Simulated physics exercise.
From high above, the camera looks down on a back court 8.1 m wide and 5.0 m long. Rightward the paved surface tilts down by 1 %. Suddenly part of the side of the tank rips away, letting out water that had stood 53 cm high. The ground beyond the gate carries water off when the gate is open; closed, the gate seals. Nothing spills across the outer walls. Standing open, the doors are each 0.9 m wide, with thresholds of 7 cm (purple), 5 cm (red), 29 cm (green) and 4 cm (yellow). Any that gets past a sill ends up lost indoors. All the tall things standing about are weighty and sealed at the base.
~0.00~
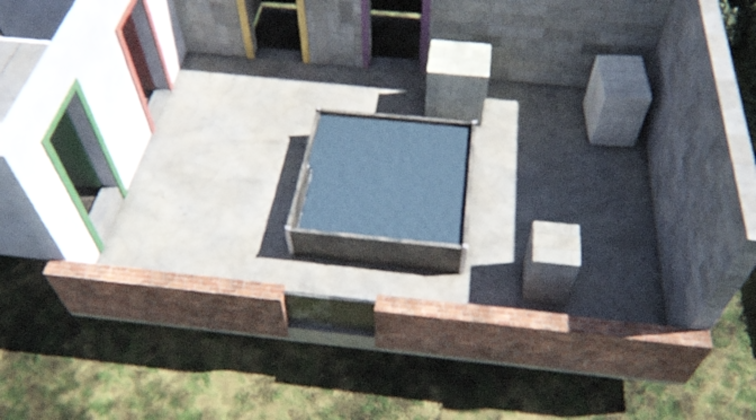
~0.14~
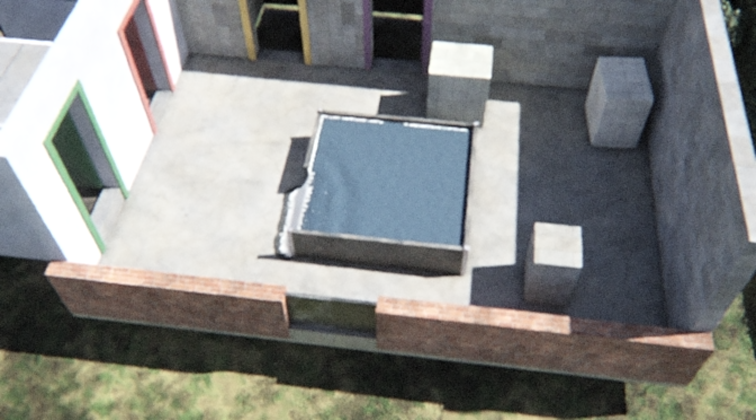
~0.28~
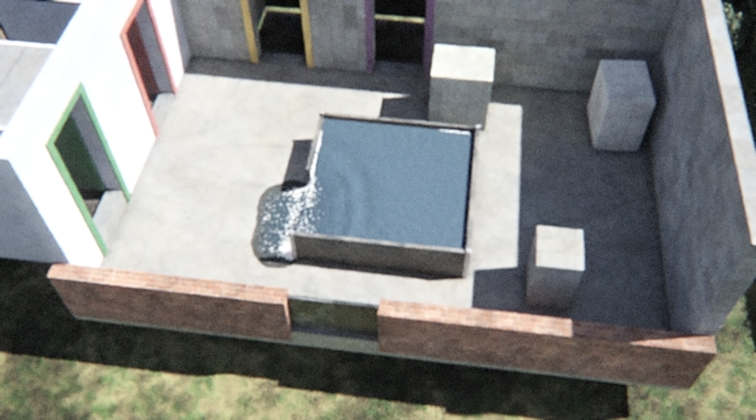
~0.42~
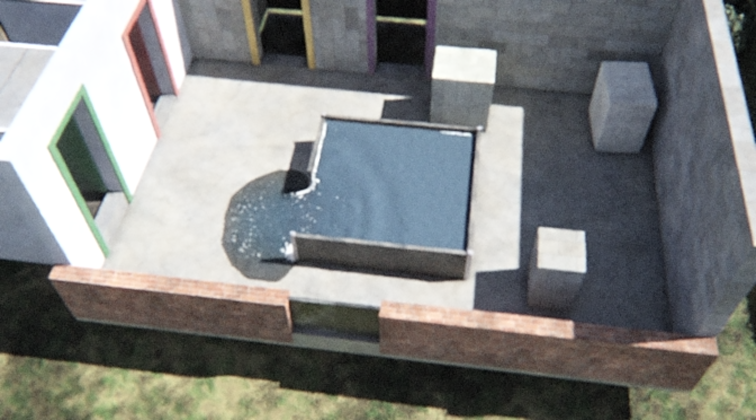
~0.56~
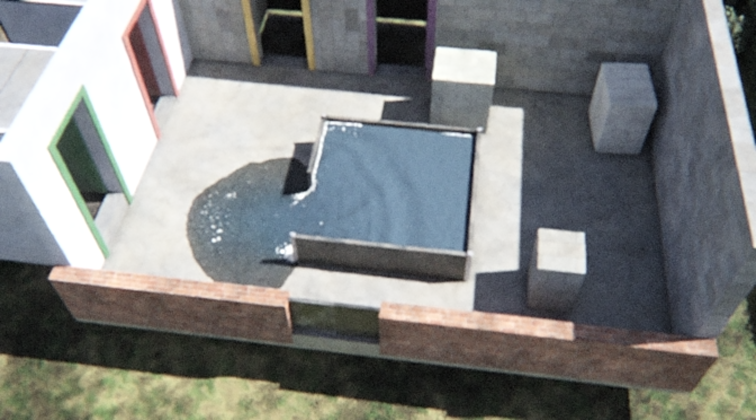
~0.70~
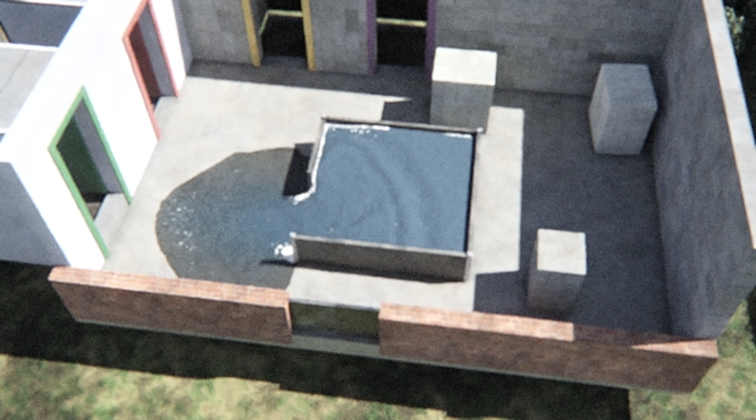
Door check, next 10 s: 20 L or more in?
My prediction: At the purple door the limit will not be outstripped. At the red door the limit will be outstripped. At the green door the limit will not be outstripped. At the yellow door the limit will be outstripped.
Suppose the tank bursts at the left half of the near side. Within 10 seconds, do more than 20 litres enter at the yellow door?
At the yellow door the limit is exceeded.
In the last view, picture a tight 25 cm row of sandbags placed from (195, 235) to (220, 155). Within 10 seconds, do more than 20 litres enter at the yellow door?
Checked against the limit, yellow is too much.
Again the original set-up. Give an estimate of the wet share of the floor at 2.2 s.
25 %.
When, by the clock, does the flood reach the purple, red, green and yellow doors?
The front reaches purple at 4.5 s, red at 1.6 s, green at 0.9 s, yellow at 3.4 s.
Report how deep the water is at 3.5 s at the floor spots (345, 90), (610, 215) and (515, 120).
About 0, 0 and 0 cm respectively.
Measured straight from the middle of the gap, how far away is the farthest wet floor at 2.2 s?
Roughly 4.0 m.
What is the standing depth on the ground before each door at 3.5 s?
In centimetres, the purple door has 0, the red door 10, the green door 23 and the yellow door 5.
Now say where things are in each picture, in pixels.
The first picture shows still water, 53 cm deep, in the tank at (386, 177).
In the second picture, water pours out at (303, 216) and has run 0.6 m, to a hidden place; typically 8 cm deep outside, 53 cm at the tank's back.
In the third picture, the front is at (266, 260), 0.8 m from the gap at (305, 219); 0.9 m2 of floor is under water; 53 cm left at the back of the tank.
In the fourth picture, water pours out at (306, 221) and has run 1.2 m, to (239, 196); typically 7 cm deep outside, 53 cm at the tank's back.
In the fifth picture, water pours out at (306, 222) and has run 1.8 m, to (197, 205); typically 5 cm deep outside, 53 cm at the tank's back.
In the sixth picture, the front is at (165, 205), 2.2 m from the gap at (306, 222); 4.1 m2 of floor is under water; 53 cm left at the back of the tank.
After 1.4 s water covers 25 % of the floor and is deepest (32 cm) near (297, 243); purple door not reached, red door not reached, green door 23 cm at the sill, 0 L in, yellow door not reached.
After 2.2 s water covers 25 % of the floor and is deepest (38 cm) near (96, 283); purple door not reached, red door 9 cm at the sill, 1 L in, green door 28 cm at the sill, 0 L in, yellow door not reached.
After 3.5 s water covers 35 % of the floor and is deepest (25 cm) near (188, 241); purple door not reached, red door 10 cm at the sill, 14 L in, green door 23 cm at the sill, 2 L in, yellow door 5 cm at the sill, 0 L in.
After 6.0 s water covers 60 % of the floor and is deepest (18 cm) near (211, 67); purple door 5 cm at the sill, 0 L in, red door 9 cm at the sill, 39 L in, green door 15 cm at the sill, 2 L in, yellow door 12 cm at the sill, 52 L in.
After 10.0 s water covers 90 % of the floor and is deepest (16 cm) near (427, 109); purple door 10 cm at the sill, 7 L in, red door 9 cm at the sill, 83 L in, green door 8 cm at the sill, 2 L in, yellow door 10 cm at the sill, 150 L in.
